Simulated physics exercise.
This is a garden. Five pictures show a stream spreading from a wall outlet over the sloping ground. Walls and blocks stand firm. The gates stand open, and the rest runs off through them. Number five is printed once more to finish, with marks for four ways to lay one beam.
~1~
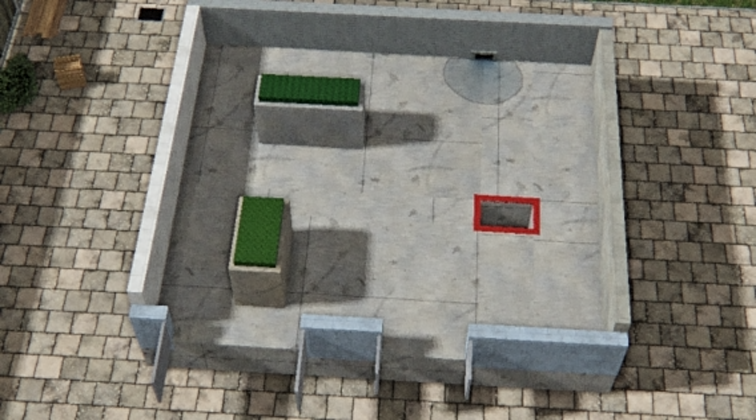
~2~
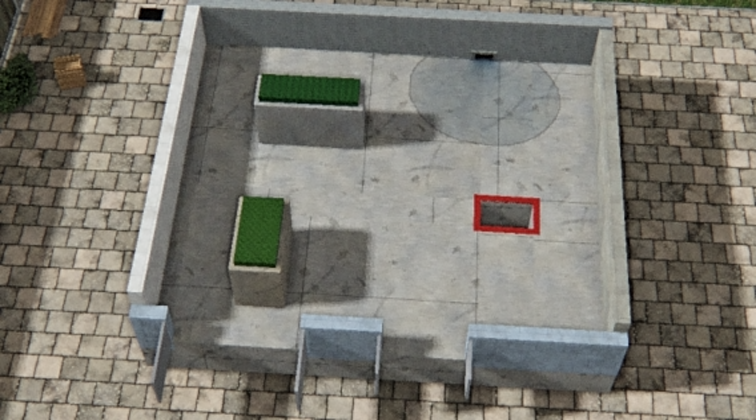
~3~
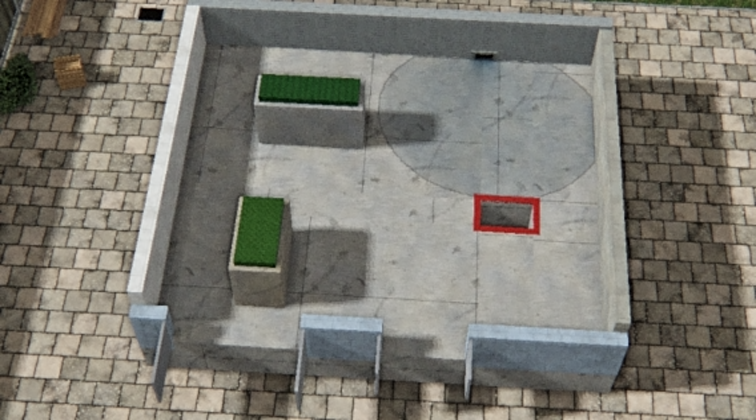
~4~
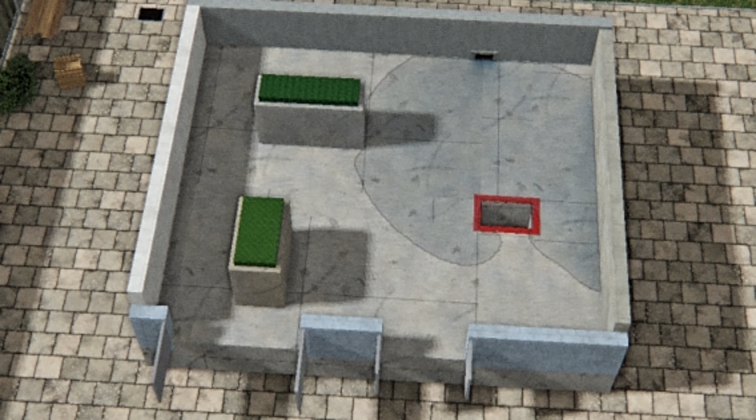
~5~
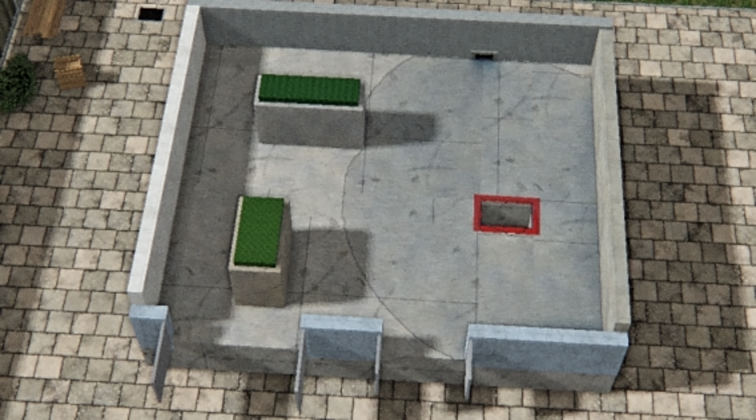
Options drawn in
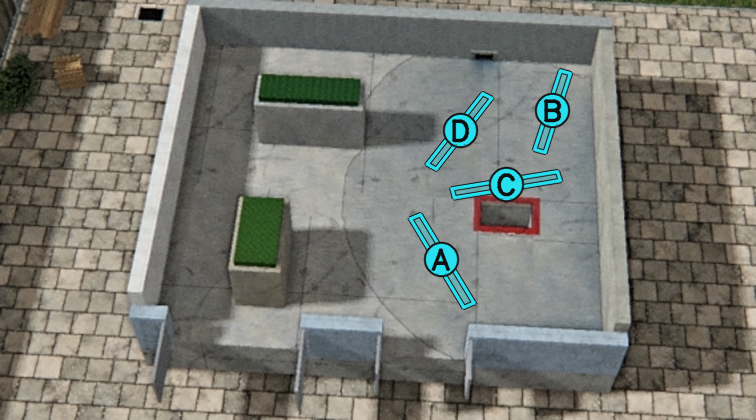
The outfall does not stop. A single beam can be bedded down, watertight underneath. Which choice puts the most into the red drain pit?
I would pick place B.
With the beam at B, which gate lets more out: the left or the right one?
More leaves on the right.
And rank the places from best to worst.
Best to worst: B, A, D, C.
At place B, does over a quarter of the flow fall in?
Yes, it does.
On the marked copy, A from (415, 216) to (468, 305); B from (539, 150) to (565, 72); C from (453, 193) to (558, 176); D from (431, 166) to (487, 95).
With A, about 33 % of the stream goes into the red drain pit, about 66 % out by the gates.
With B, about 46 % of the stream goes into the red drain pit, about 52 % out by the gates.
With C, about 8 % of the stream goes into the red drain pit, about 91 % out by the gates.
With D, about 15 % of the stream goes into the red drain pit, about 84 % out by the gates.
